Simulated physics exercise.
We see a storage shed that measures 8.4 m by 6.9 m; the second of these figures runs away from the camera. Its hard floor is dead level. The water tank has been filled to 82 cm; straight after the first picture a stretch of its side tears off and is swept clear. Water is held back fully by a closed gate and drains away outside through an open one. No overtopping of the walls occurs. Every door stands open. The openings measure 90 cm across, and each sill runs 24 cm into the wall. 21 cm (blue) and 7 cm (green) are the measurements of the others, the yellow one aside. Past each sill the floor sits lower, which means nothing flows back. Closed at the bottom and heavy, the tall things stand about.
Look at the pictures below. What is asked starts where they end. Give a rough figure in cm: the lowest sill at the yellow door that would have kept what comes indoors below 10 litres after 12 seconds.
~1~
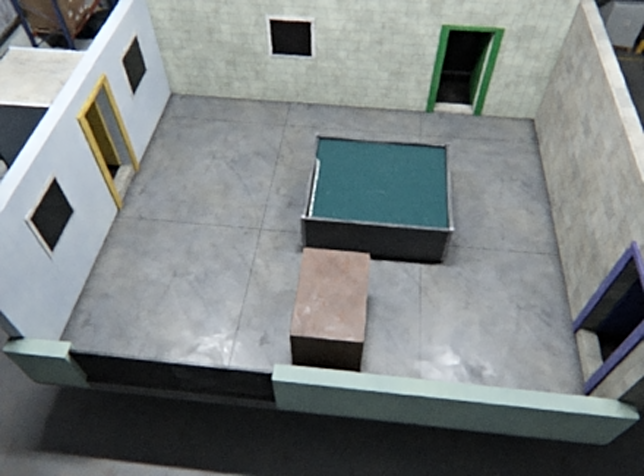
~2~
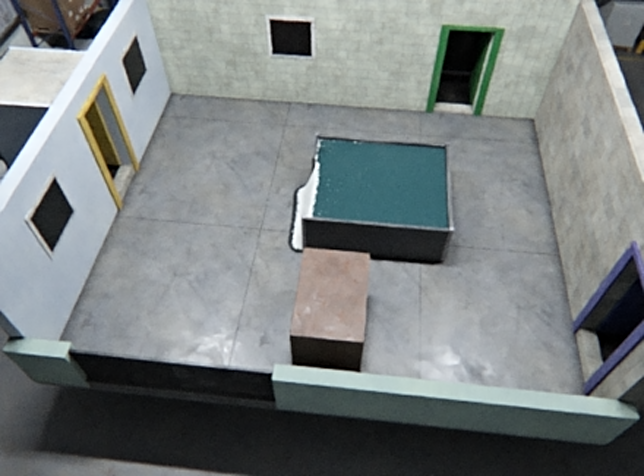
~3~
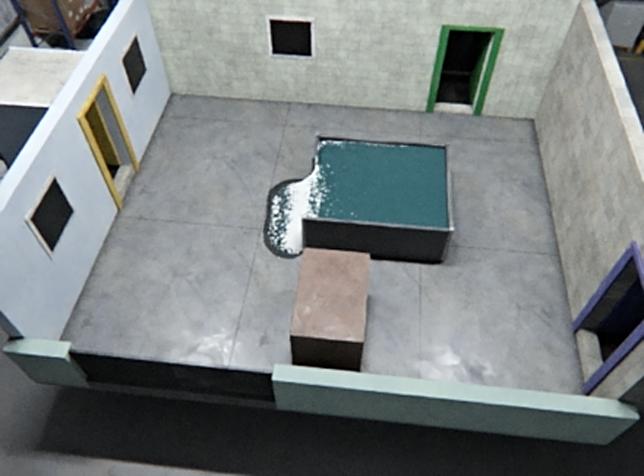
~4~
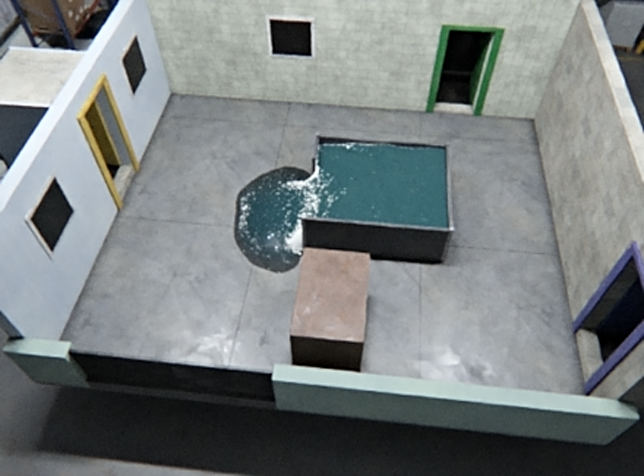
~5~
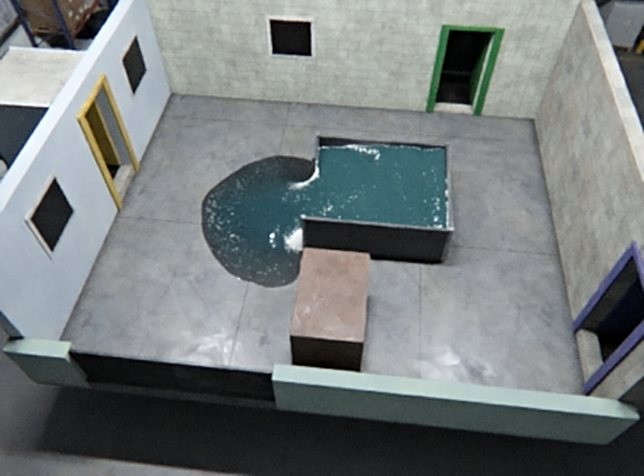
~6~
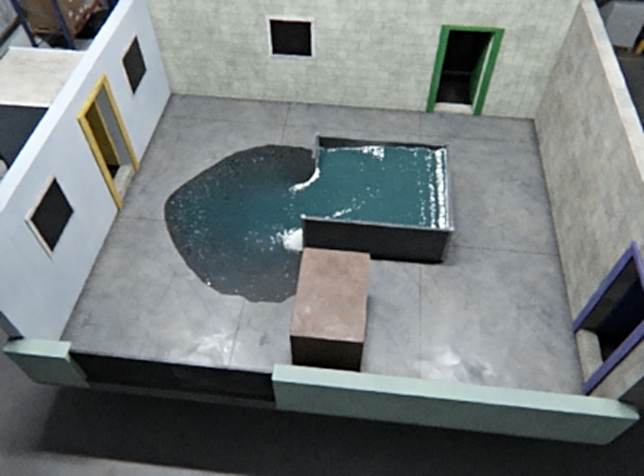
I would say 32 cm.
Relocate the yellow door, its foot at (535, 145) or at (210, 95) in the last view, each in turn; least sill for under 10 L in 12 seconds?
Roughly 10.5 cm for the first and 23 cm for the second.
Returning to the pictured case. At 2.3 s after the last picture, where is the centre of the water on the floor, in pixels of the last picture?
The centre of all the water is around (247, 218).
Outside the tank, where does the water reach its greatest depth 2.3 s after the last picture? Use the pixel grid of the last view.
Near (55, 352).
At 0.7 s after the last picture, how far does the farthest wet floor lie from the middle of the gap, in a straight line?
Distance from gap: Approx. 4.2 m.
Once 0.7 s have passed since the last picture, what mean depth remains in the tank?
Some 53 cm.
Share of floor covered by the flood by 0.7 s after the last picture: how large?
30 %.
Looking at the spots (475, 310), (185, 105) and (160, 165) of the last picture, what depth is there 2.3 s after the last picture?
Close to 0, 24 and 22 cm deep.
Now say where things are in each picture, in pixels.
In the first picture, the water tank at (379, 182) is whole and still, 82 cm deep; the yellow door at (113, 151) is dry.
In the second picture, water pours out at (311, 207) and has run 0.3 m, to (297, 199); about 10 cm deep outside, 82 cm at the back.
In the third picture, the front is at (271, 208), 0.8 m from the gap at (311, 209); 1.3 m2 of floor is wet, 82 cm left at the back.
In the fourth picture, the gap is at (311, 210), the front 1.4 m out at (240, 208); the back of the water tank holds 82 cm.
In the fifth picture, the gap is at (311, 210), the front 2.1 m out at (206, 207); the back of the water tank holds 79 cm.
In the sixth picture, the gap is at (311, 211), the front 2.8 m out at (169, 209); the back of the water tank holds 70 cm; 1.0 m in a straight line remain to the yellow door at (113, 151).
Then, 0.7 s after the last picture water covers 30 % of the floor, deepest (44 cm) near (301, 232); 33 cm at the yellow door, 16 litres in over its 20 cm sill.
Then, 2.3 s after the last picture water covers 40 % of the floor, deepest (42 cm) near (55, 352); 29 cm at the yellow door, 118 litres in over its 20 cm sill.
Then, 11.3 s after the last picture water covers 100 % of the floor, deepest (12 cm) near (537, 159); 9 cm at the yellow door, 140 litres in over its 20 cm sill.
At the yellow door as built, the water peaked near 36 cm, 1.7 s after the last picture.
Run again over the same 12 s with other heights there, 47 litres in over 26.5 cm, 1 litre over 36 cm. The limit of 10 litres is kept from about 32 cm up.
